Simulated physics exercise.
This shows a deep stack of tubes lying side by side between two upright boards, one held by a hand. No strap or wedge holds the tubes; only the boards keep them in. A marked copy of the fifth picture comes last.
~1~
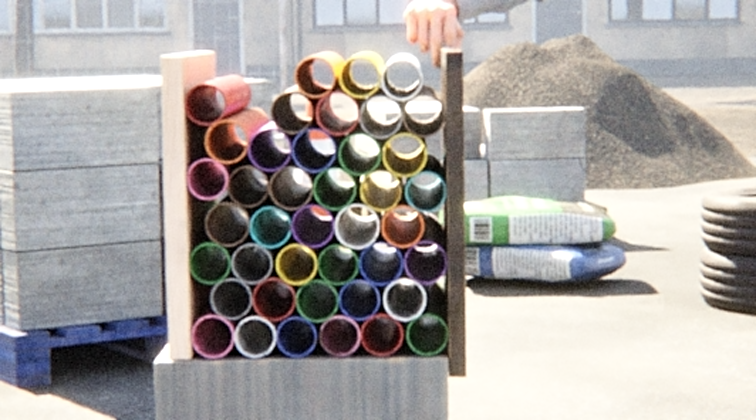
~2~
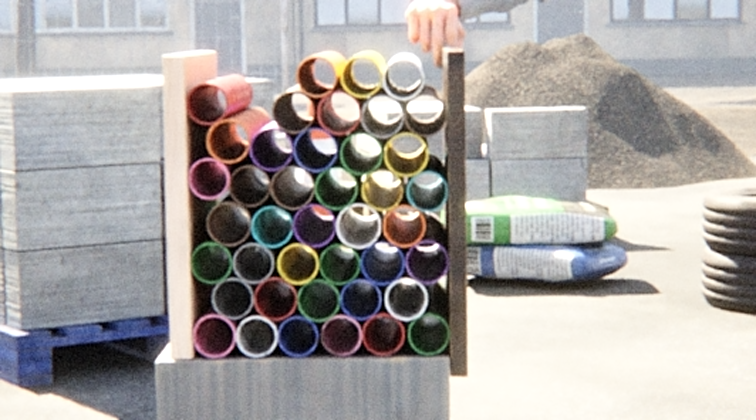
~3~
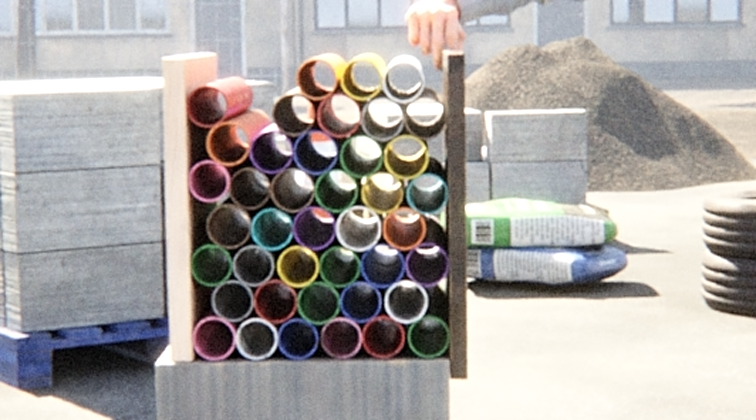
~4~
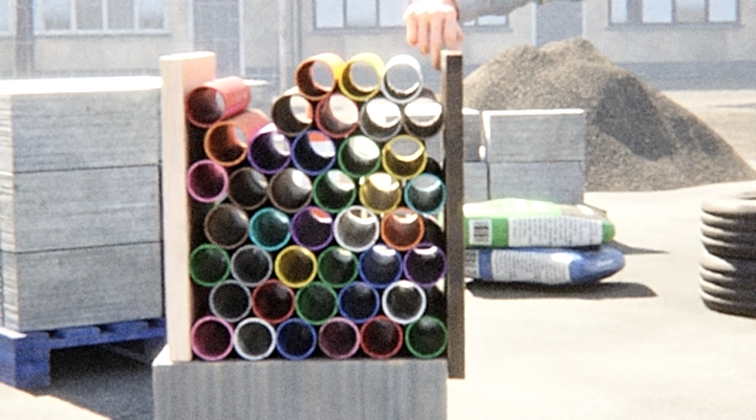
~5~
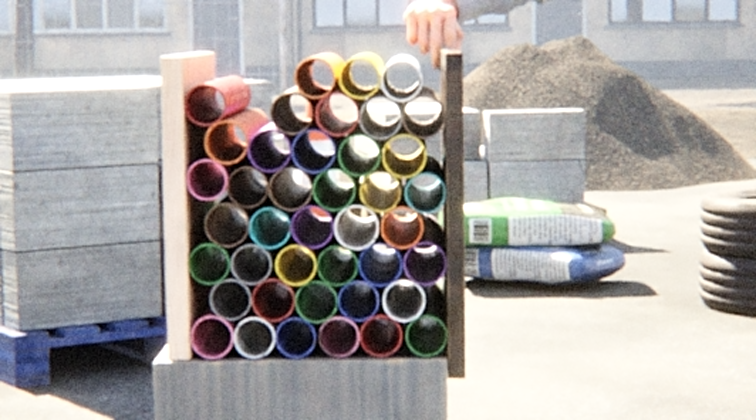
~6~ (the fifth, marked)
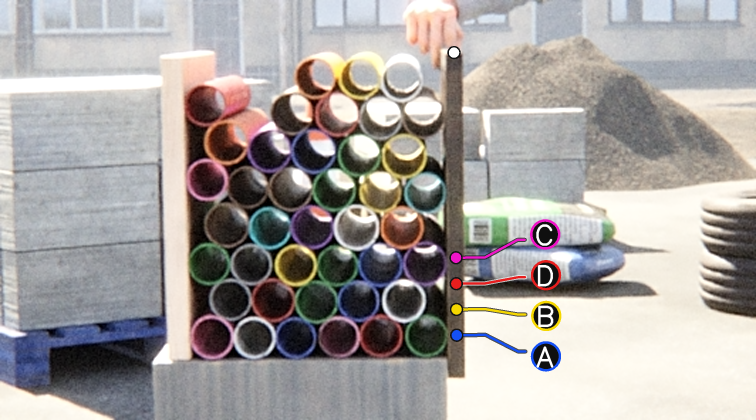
Colourful tubes lie stacked between two upright boards, barely moving, while a hand holds one board.
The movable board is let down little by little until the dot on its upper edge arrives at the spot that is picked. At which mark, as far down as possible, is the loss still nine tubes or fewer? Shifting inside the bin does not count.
At most to D.
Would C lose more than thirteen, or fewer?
At C, fewer than thirteen.
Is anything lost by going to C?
At C: Yes.
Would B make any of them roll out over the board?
At B: Yes.
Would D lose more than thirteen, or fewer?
Fewer than thirteen.
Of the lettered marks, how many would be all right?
Two of the four.
On the copy, A at (457, 335); B at (456, 310); C at (456, 258); D at (456, 284); the white dot at (454, 53).
On D. First, top of the board (446, 148).
Then, top of the board (447, 253).
Finally, top of the board (447, 283), about six out over the board.
By contrast, A more than nine out over the board; B more than nine out over the board; C about six out over the board.
